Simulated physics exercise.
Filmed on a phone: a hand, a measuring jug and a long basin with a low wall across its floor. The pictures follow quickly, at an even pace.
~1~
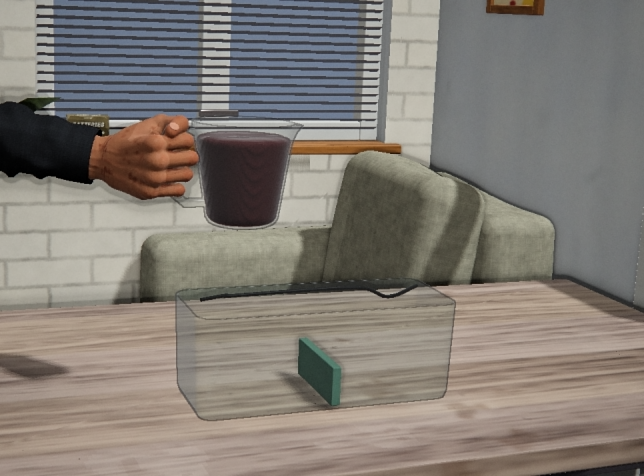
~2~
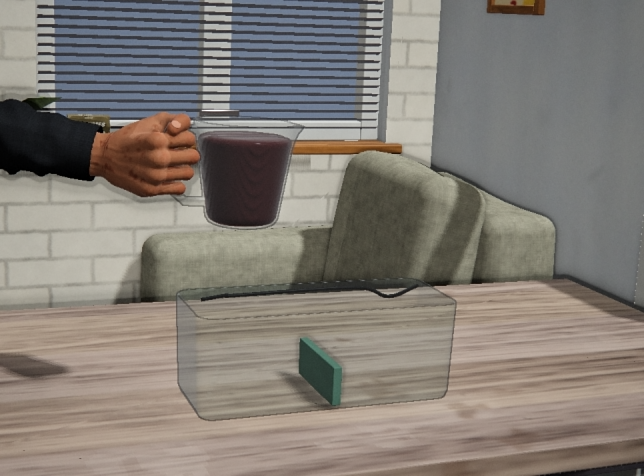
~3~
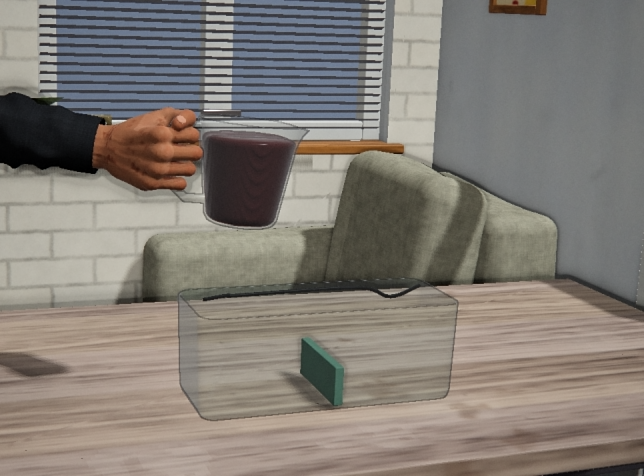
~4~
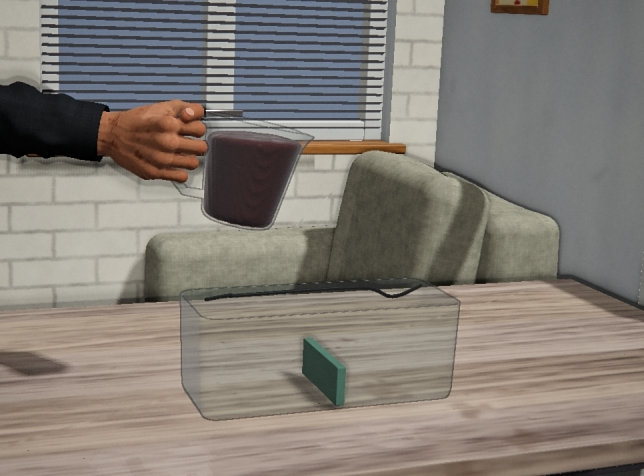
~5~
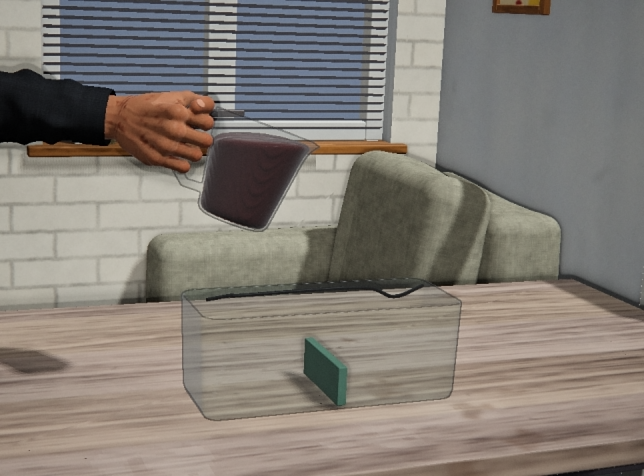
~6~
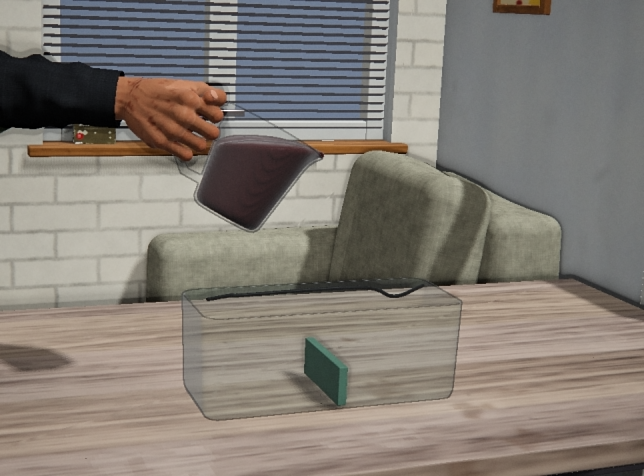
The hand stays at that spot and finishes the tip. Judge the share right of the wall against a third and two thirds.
It comes to more than two thirds.
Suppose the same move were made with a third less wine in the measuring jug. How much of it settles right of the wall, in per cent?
It comes to 95 per cent or so.
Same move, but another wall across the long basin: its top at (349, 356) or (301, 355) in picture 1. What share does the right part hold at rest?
Near 60 % and 95 %.
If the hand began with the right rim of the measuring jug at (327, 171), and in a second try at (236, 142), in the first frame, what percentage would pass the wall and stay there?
About 100 and 5 per cent.
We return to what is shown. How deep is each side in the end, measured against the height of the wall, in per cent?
Near 0 on the left, 80 on the right.
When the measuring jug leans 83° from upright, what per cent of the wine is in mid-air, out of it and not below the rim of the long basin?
Near 30 %.
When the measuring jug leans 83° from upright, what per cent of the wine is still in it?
It comes to 60 per cent or so.
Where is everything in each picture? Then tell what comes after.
In the first picture, it leans 0°; its right rim is at (302, 124); the wine meets the walls at (197, 137) and (288, 137); the long basin's rim runs from (186, 306) to (436, 292); the wall's top is at (319, 353).
In the second picture, it leans 1°; its right rim is at (304, 125); the wine meets the walls at (198, 136) and (289, 137).
In the third picture, it leans 5°; its right rim is at (308, 129); the wine meets the walls at (203, 135) and (293, 139).
In the fourth picture, it leans 11°; its right rim is at (314, 136); the wine meets the walls at (208, 135) and (299, 141).
In the fifth picture, it leans 19°; its right rim is at (319, 146); the wine meets the walls at (212, 139) and (307, 144).
In the sixth picture, it leans 29°; its right rim is at (322, 158); the wine meets the walls at (214, 149) and (316, 151); 1 per cent is over the edge.
A moment on, the measuring jug is tipped on its side and 58 per cent is still to pour, 0 is left of the wall and 15 right of it.
Next, the measuring jug is tipped on its side and 16 per cent is still to pour, 2 is left of the wall and 64 right of it.
Then the measuring jug is tipped on its side and 2 per cent is still to pour, 4 is left of the wall and 89 right of it.
Later the measuring jug is tipped on its side and 0 per cent is still to pour, 4 is left of the wall and 94 right of it.
In the end 4 per cent lies left of the wall, 94 right of it and 1 outside.
